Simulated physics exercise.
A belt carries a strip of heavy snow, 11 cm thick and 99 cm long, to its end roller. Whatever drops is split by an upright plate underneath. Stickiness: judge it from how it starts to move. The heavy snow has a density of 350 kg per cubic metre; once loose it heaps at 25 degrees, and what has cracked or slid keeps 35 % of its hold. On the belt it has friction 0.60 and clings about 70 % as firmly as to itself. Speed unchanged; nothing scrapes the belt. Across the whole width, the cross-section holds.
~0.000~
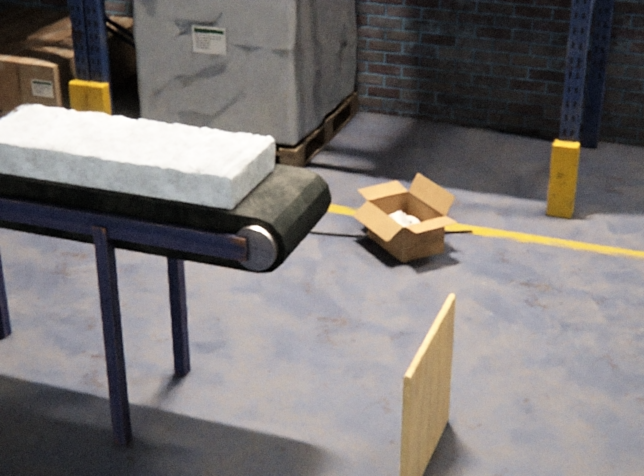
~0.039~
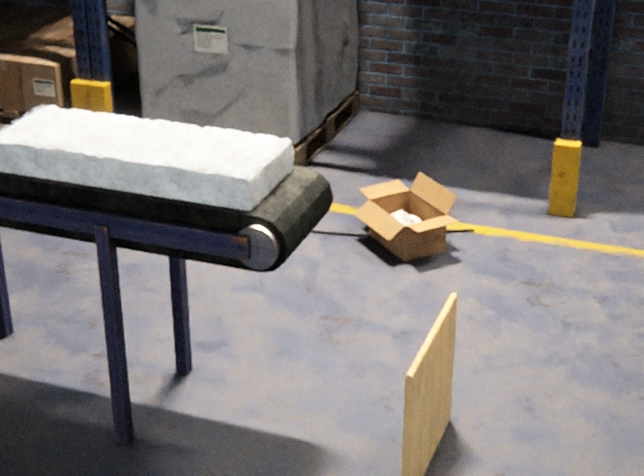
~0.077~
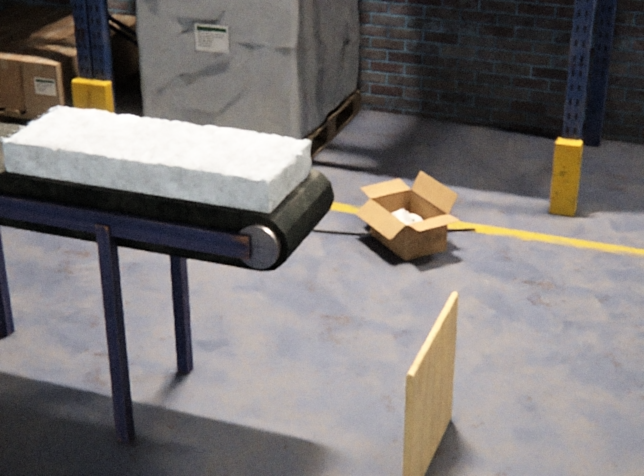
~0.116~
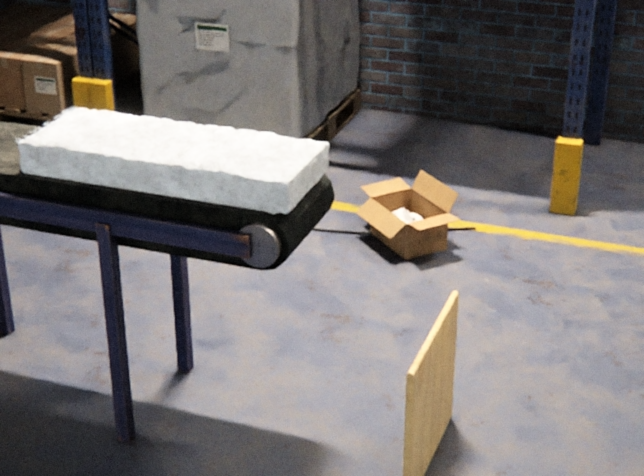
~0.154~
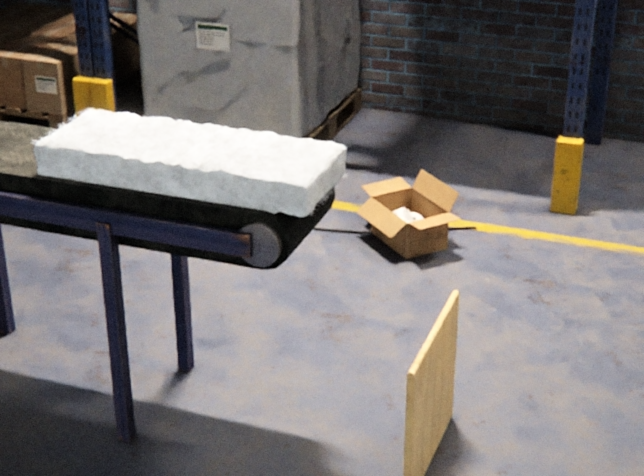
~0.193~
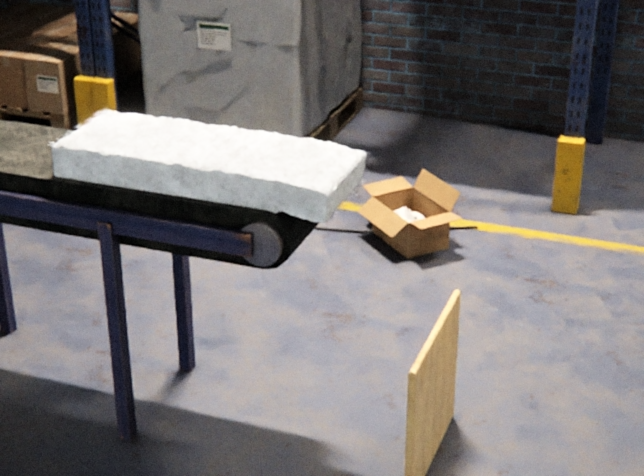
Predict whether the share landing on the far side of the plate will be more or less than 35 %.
It will be more.
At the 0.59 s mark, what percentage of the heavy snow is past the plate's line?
Around 35 %.
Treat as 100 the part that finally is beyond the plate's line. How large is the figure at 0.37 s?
Near 0 in a hundred.
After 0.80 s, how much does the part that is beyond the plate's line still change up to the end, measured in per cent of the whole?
The share shifts by around 30 % up to the end.
By 0.37 s, 0 % is beyond the plate's line.
By 0.59 s, 35 % is beyond the plate's line.
By 0.80 s, 67 % is beyond the plate's line.
By 1.01 s, 96 % is beyond the plate's line.
By 2.14 s, at the end, 96 % is beyond the plate's line.
